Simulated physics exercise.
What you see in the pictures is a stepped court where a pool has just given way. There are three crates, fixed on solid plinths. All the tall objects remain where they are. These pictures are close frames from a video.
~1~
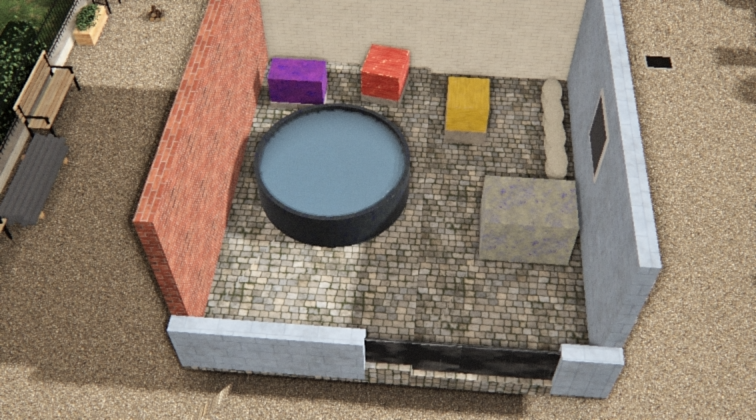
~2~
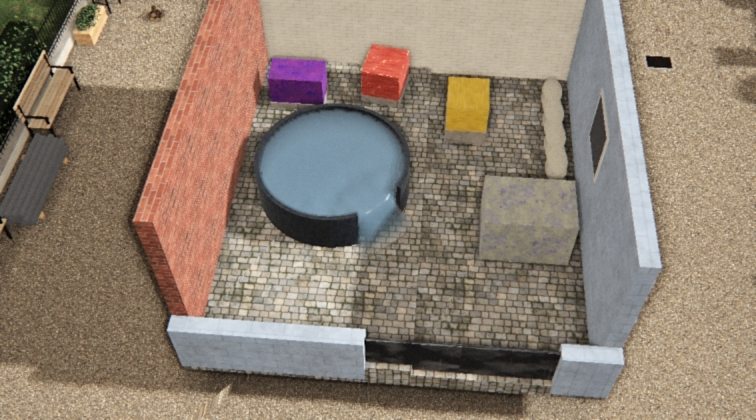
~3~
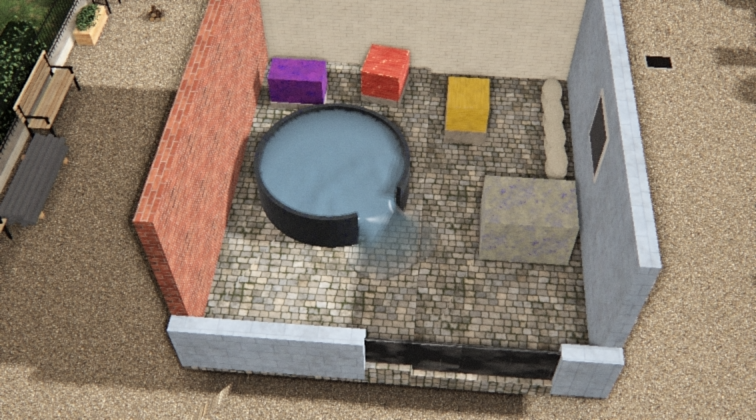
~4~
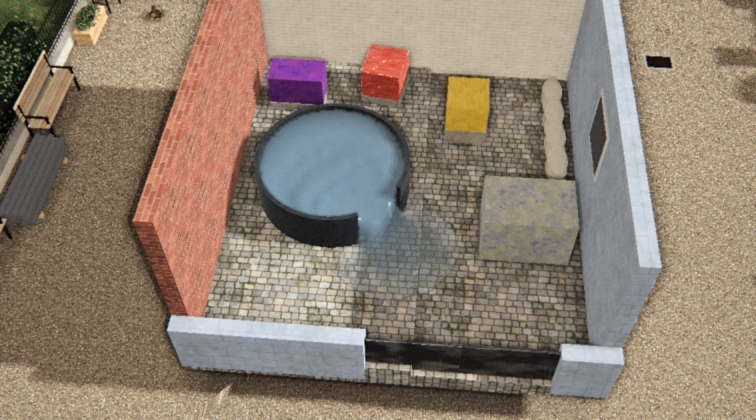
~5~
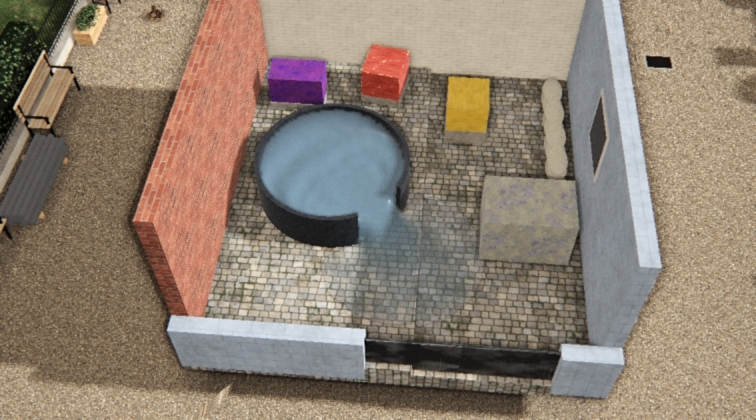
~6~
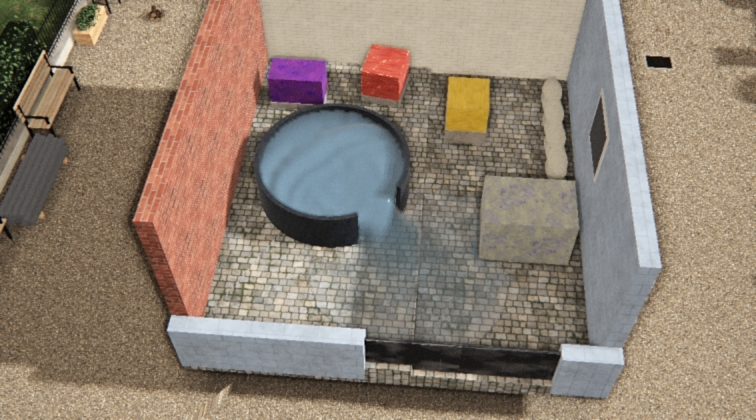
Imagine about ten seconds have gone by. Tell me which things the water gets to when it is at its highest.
As I see it, the yellow crate will have no water on it, the purple crate will have no water on it, the red crate will have no water on it.
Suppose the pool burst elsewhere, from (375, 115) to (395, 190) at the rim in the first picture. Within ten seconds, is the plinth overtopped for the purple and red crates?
In that case the purple crate is never flooded and the red crate is flooded.
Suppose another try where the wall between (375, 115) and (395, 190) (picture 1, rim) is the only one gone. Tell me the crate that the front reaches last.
The one in purple.
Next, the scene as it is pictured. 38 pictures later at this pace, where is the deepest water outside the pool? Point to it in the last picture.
Near (543, 369).
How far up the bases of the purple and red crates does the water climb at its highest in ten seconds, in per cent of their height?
Roughly 20 percent, then 0 percent.
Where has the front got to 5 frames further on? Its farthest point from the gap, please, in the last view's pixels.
About (582, 372).
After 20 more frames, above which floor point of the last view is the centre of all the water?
Near pixel (402, 235).
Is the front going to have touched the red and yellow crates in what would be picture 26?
Briefly, red: Not wet; yellow: Got wet.
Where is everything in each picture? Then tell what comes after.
In the first picture, still water in the round pool at (333, 161).
In the second picture, the front is at (362, 252), out from the gap at (380, 222).
In the third picture, water pours out at (380, 223) and has run to (384, 273).
In the fourth picture, the front is at (427, 288), out from the gap at (380, 223).
In the fifth picture, water pours out at (380, 222) and has run to (446, 313).
In the sixth picture, water pours out at (380, 222) and has run to (470, 337).
A moment on, water covers 30 % of the floor; the yellow crate not reached, the purple crate not reached, the red crate not reached.
Next, water covers 40 % of the floor; the yellow crate not reached, the purple crate not reached, the red crate not reached.
Then, water covers 50 % of the floor; the yellow crate water round its plinth, the purple crate not reached, the red crate not reached.
Later, water covers 75 % of the floor; the yellow crate water round its plinth, the purple crate not reached, the red crate not reached.
In the end, water covers 80 % of the floor; the yellow crate stayed above the water, the purple crate stayed above the water, the red crate stayed above the water.
